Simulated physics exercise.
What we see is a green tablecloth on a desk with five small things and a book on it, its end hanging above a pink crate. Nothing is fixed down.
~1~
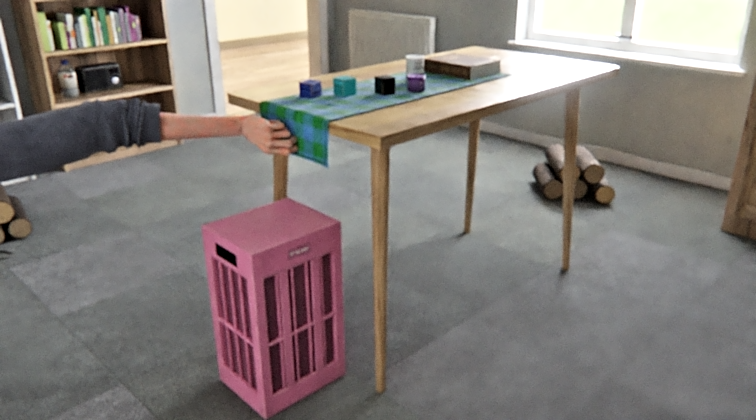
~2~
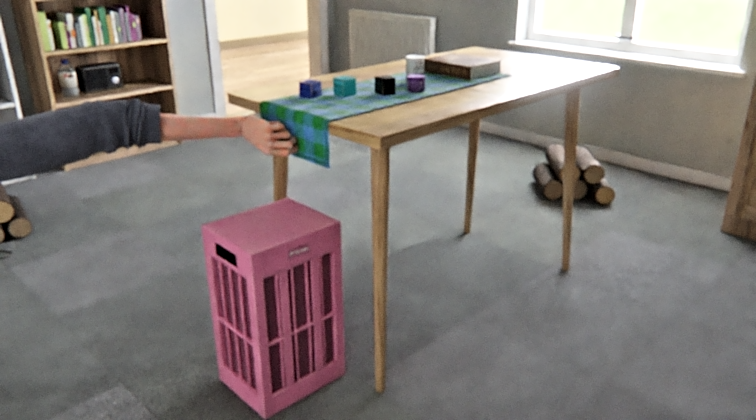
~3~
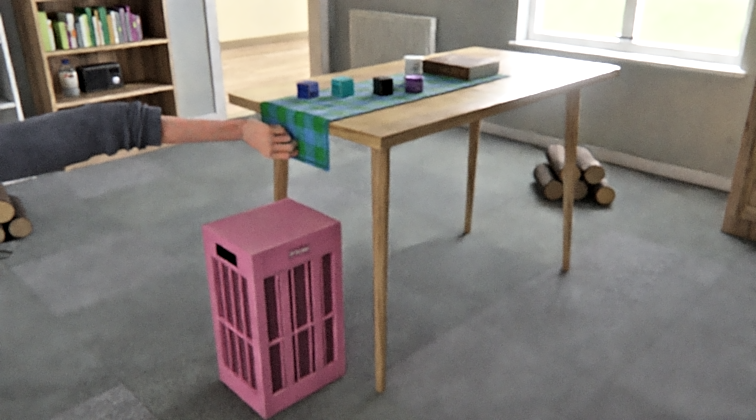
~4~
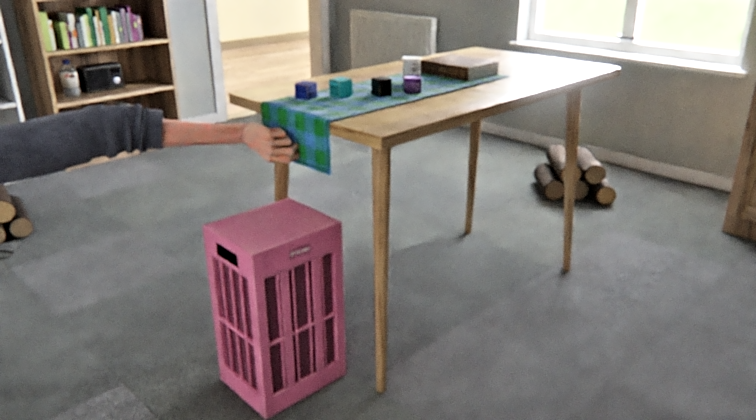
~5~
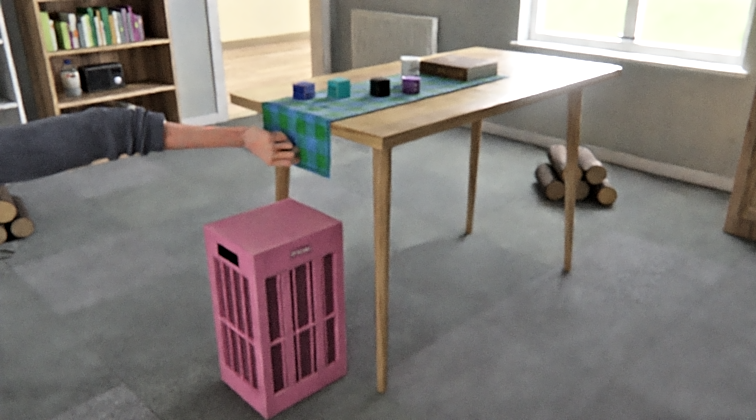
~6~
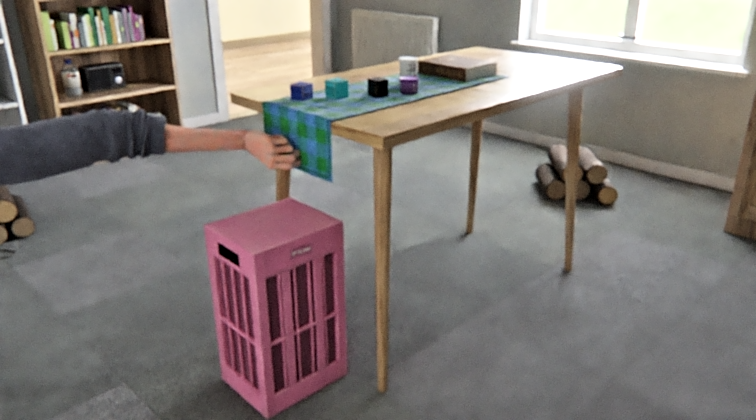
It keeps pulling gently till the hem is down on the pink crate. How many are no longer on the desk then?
It carries off one.
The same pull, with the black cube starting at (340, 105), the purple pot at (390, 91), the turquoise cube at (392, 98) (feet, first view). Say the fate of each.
The black cube goes over, the purple pot does not fall, the turquoise cube keeps its place on top.
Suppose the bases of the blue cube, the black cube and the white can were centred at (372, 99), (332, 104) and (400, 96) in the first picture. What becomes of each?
The blue cube keeps its place on top; the black cube falls; the white can holds on.
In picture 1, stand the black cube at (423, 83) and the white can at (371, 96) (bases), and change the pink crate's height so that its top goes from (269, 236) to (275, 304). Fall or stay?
The black cube keeps its place on top; the white can drops off.
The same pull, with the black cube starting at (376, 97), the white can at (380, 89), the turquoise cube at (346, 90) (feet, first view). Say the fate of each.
The black cube stays on; the white can keeps its place on top; the turquoise cube remains up.
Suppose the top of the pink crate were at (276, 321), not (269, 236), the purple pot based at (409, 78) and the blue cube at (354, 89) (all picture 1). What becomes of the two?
The purple pot remains up; the blue cube drops off.
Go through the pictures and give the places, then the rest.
The first frame shows hem (329, 168); blue cube (310, 81); turquoise cube (345, 78); black cube (385, 77); purple pot (416, 76); white can (415, 56); top of the crate (269, 236).
The second frame shows hem (330, 168); blue cube (310, 81).
The third frame shows hem (329, 172); turquoise cube (342, 78).
The fourth frame shows hem (331, 175); black cube (381, 78); top of the crate (270, 236).
The fifth frame shows hem (331, 179); purple pot (411, 78).
The sixth frame shows hem (333, 182); blue cube (301, 84); turquoise cube (336, 80); black cube (378, 79); purple pot (409, 78); white can (408, 58).
Soon after, hem on the crate; blue cube gone.
In the end, hem on the crate; blue cube gone. The answer is one.
